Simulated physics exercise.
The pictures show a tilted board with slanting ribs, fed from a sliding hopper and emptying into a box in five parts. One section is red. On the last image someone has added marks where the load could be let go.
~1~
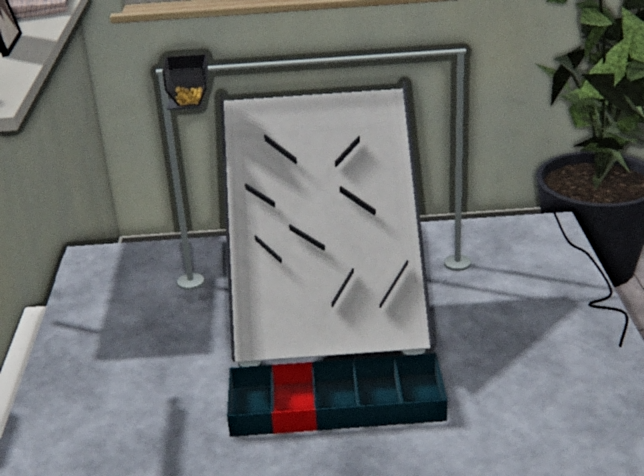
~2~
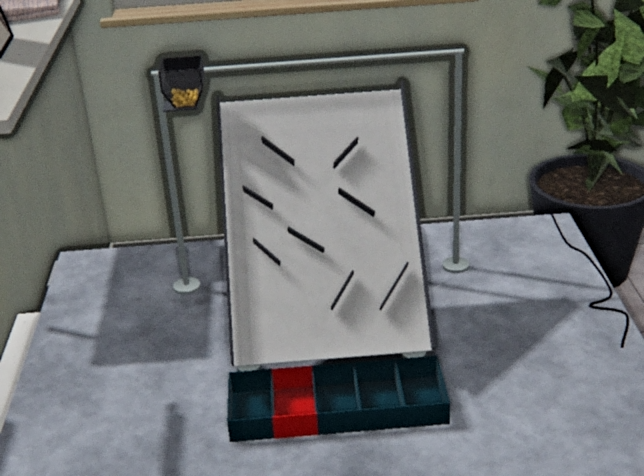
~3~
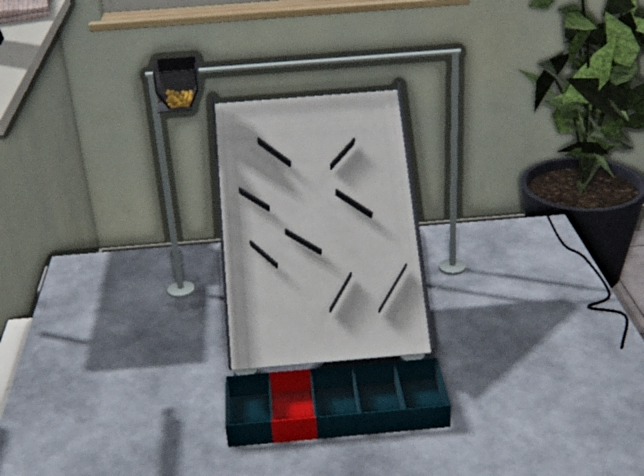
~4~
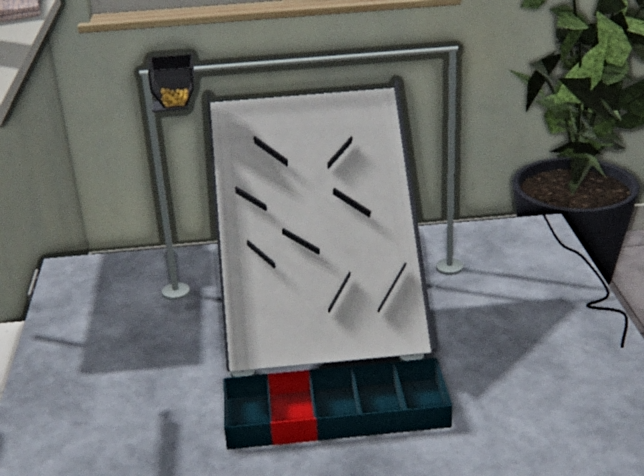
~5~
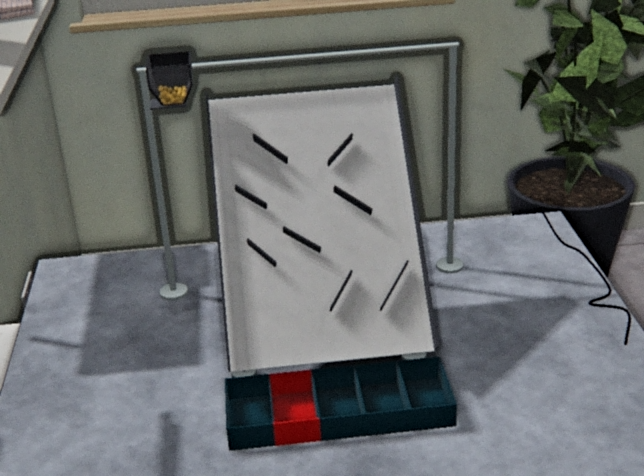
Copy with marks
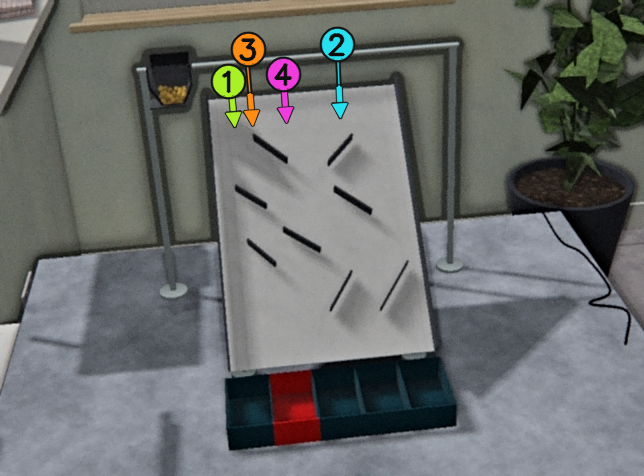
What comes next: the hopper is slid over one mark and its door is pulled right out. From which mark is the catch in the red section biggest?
4 works best here.
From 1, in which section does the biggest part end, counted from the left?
The first.
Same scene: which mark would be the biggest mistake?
That is mark 1.
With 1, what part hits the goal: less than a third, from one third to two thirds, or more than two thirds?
Less than a third.
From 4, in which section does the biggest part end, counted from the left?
It is the second one.
On the marked copy, mark 1 meets the board at (234, 121); mark 2 meets the board at (340, 112); mark 3 meets the board at (252, 120); mark 4 meets the board at (286, 117).
Choosing 1, close to a quarter in the red section, the bulk in other sections.
Choosing 2, close to a third in the red section, close to two thirds in other sections.
Choosing 3, close to half in the red section, close to half in other sections.
Choosing 4, close to two thirds in the red section, close to a quarter in other sections, a small share outside the box.
